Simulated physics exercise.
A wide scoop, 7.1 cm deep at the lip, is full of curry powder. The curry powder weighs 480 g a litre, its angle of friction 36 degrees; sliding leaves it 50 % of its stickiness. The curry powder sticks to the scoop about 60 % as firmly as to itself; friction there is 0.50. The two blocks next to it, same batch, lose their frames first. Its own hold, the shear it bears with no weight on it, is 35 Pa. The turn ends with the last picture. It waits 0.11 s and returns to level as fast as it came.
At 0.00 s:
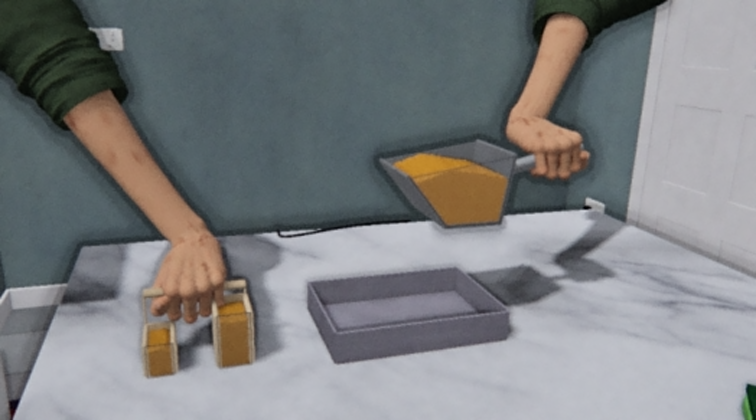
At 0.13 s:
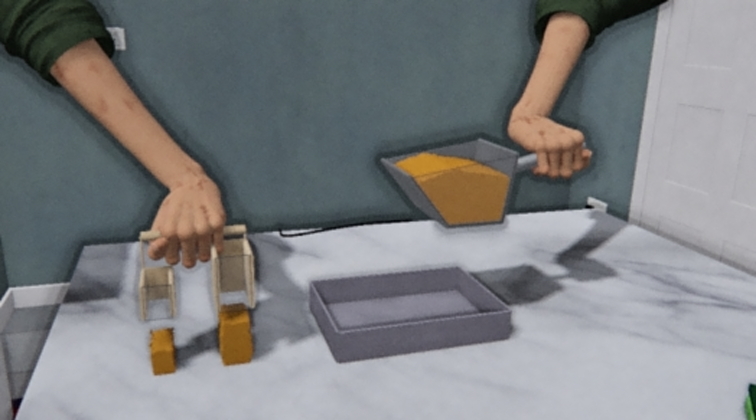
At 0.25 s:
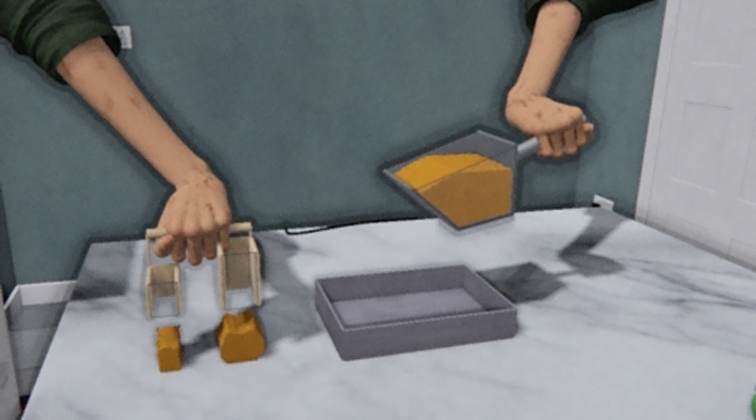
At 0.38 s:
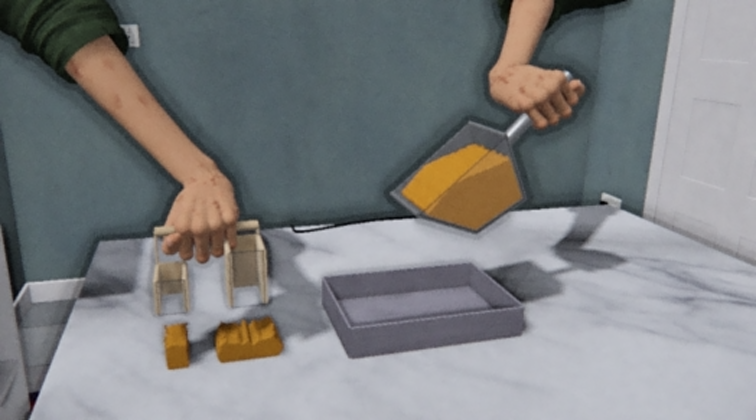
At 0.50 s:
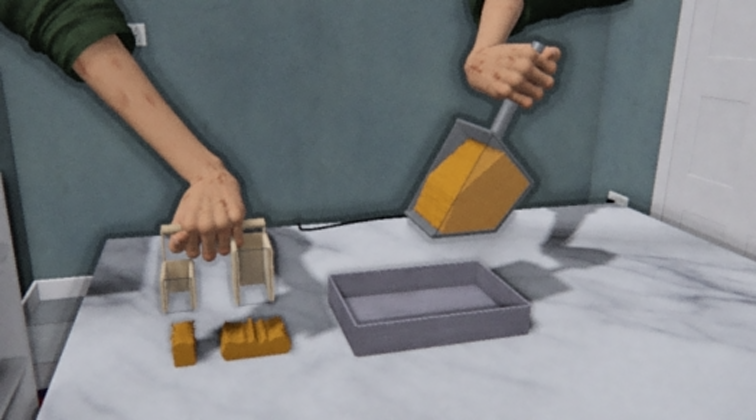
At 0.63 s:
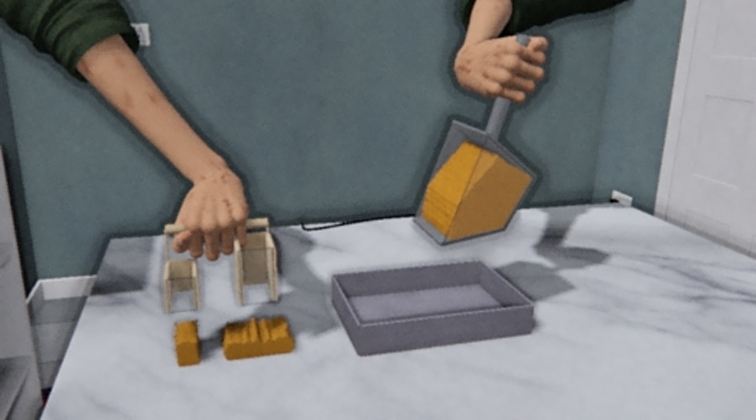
Two hands lift molds off orange powder blocks, the larger slumping, and tilt a full scoop.
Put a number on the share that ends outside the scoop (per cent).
Expect roughly 5 %.
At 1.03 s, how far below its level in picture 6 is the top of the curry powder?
About 2.0 cm.
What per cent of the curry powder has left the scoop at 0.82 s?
About 0 %.
After 0.82 s, the scoop is at 57 degrees and 0 % has left it.
After 1.03 s, the scoop is at 25 degrees and 3 % has left it.
After 1.25 s, the scoop is at 0 degrees and 5 % has left it.
After 1.47 s, the scoop is at 0 degrees and 5 % has left it.
After 1.58 s, at the end, the scoop is at 0 degrees and 5 % has left it.
